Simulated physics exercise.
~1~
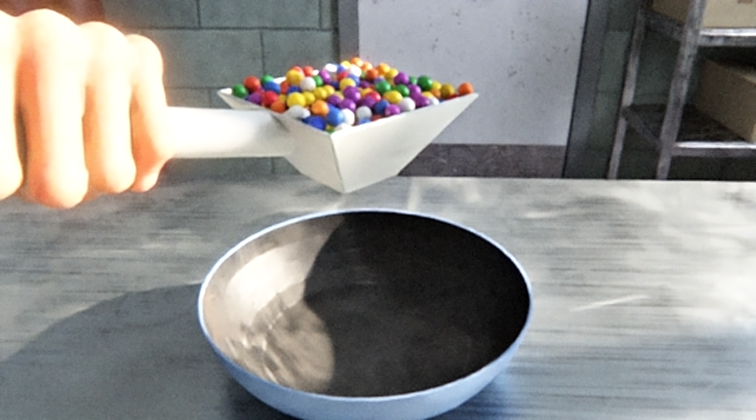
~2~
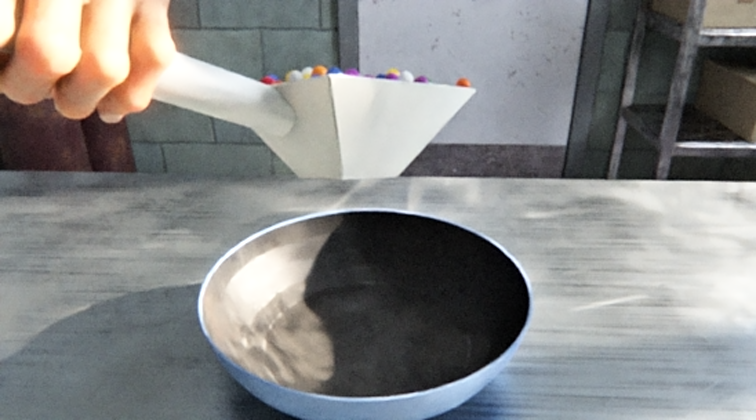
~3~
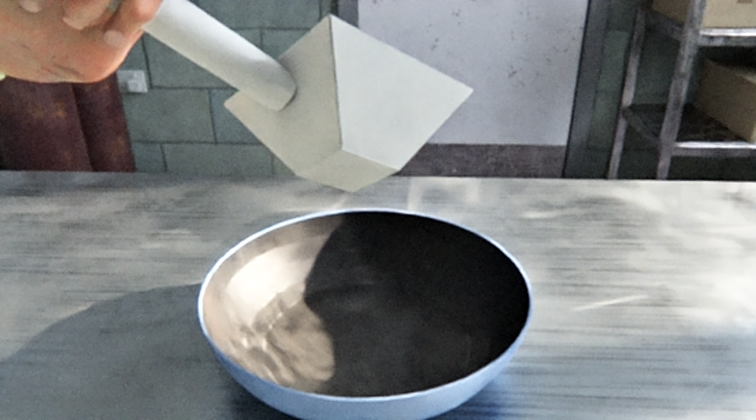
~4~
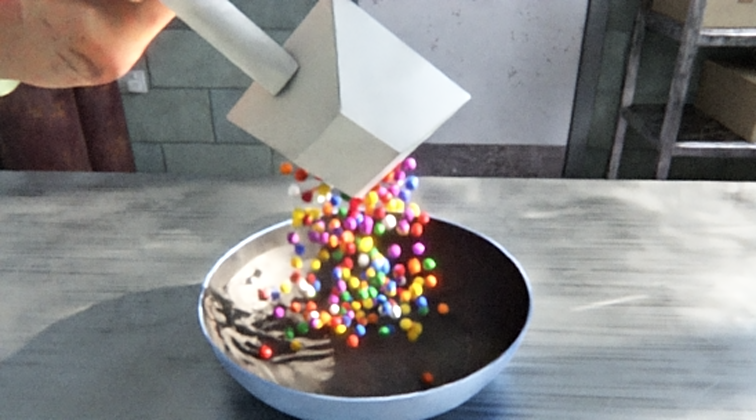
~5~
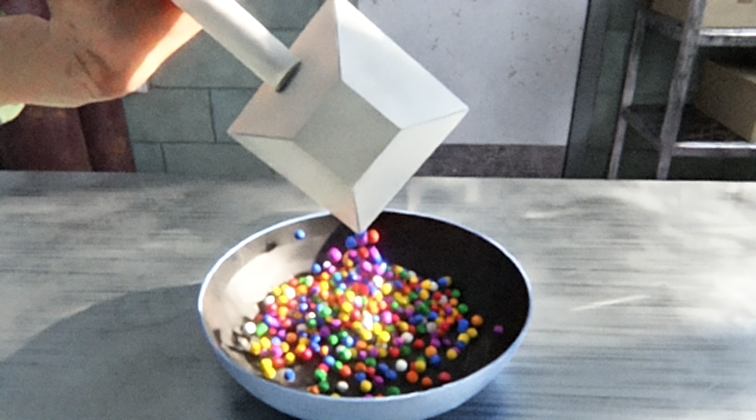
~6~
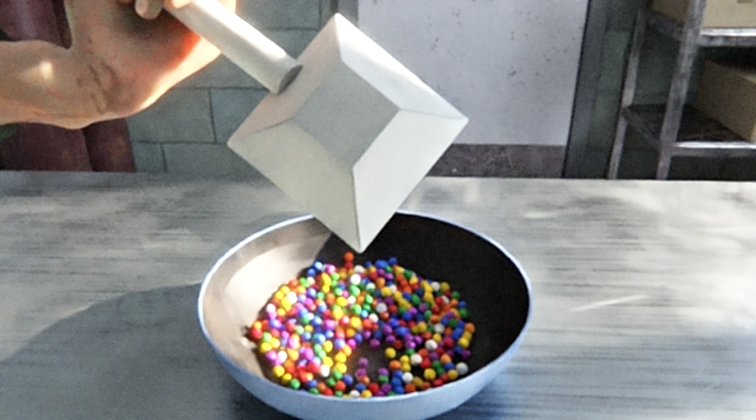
On a grey tabletop, a hand tilting a white scoop, pouring its colourful beads into a blue pan, where they settle.
